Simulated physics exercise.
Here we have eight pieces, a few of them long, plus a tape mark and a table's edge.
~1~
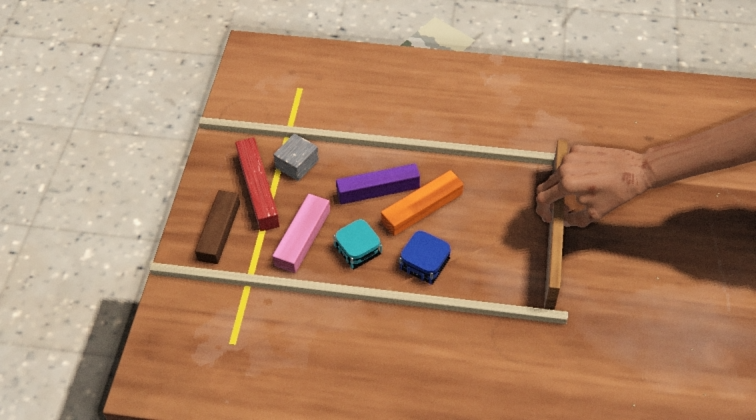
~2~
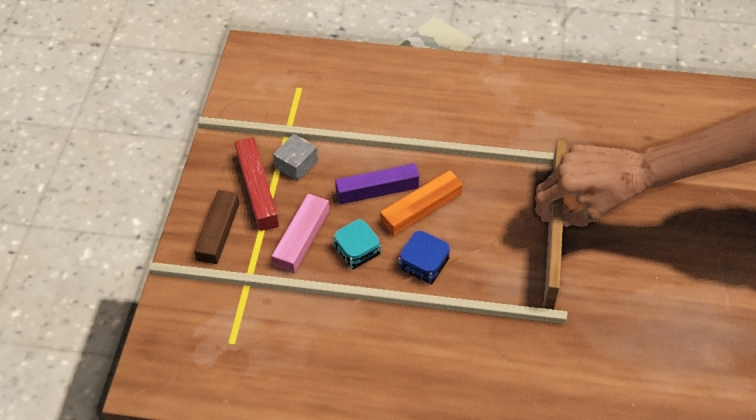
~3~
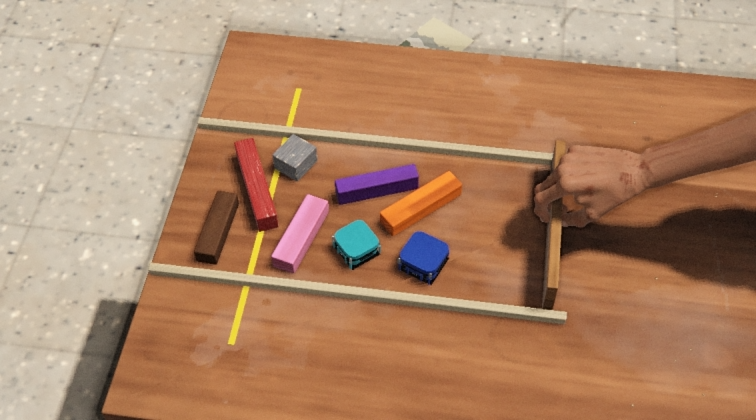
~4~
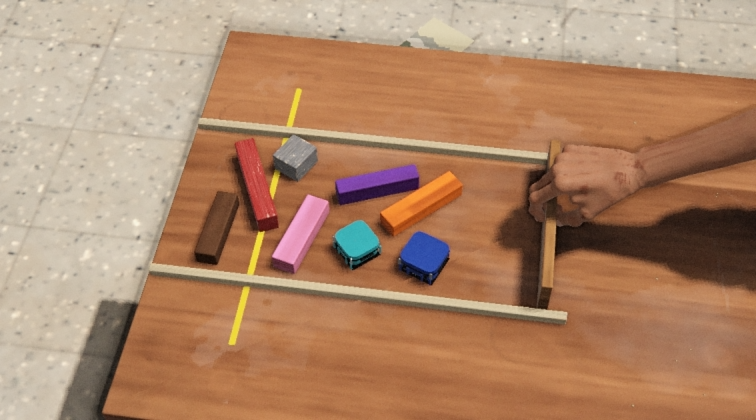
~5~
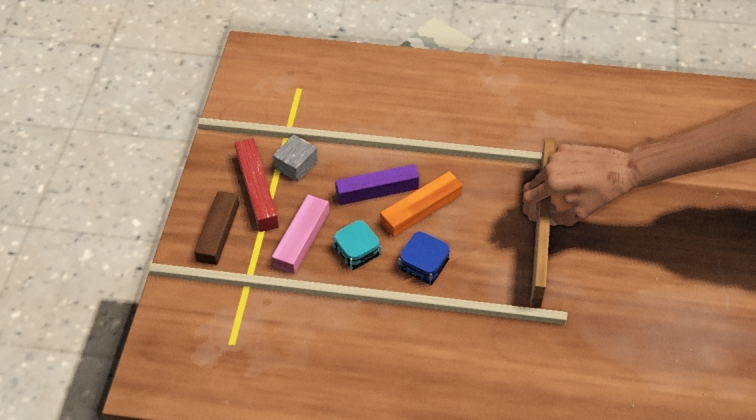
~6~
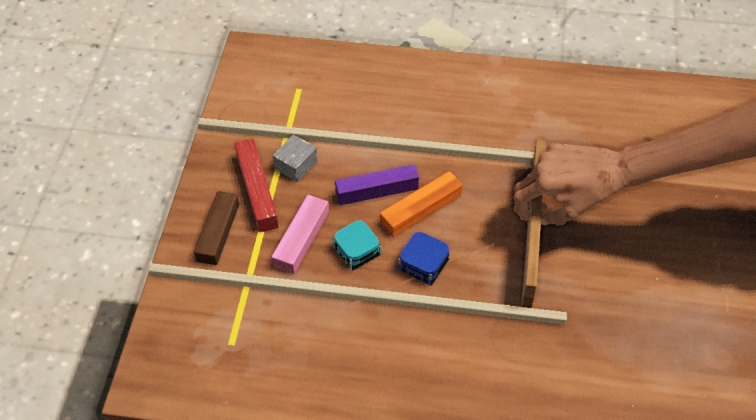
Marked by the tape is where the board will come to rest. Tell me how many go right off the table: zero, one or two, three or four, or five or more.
The ones that fall? One or two of them, I think.
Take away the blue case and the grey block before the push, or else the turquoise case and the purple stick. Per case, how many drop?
You'd see 0 fallen, and 0 in the other try.
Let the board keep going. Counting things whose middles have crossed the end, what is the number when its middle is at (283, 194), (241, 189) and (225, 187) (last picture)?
Respectively 1, 3 and 4.
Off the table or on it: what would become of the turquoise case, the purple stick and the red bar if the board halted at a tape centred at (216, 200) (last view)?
The turquoise case: It is gone. The purple stick: It is still there. The red bar: It is gone.
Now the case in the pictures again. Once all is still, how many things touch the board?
At rest, 3 are in contact.
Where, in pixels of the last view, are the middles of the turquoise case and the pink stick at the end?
Going in order, first (199, 244) and next (177, 219).
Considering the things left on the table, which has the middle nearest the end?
The red bar is foremost.
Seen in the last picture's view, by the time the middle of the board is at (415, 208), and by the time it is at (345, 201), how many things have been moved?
That makes 4 at the first spot and 7 at the second.
Soon after, none off yet; brown stick at rest near (217, 228); red bar at rest near (256, 184); grey block at rest near (295, 158).
Then, none off yet; brown stick moving near (212, 228); red bar moved a little near (240, 182); grey block at rest near (295, 158).
At rest, the number that fall off is one or two; fallen, brown stick.
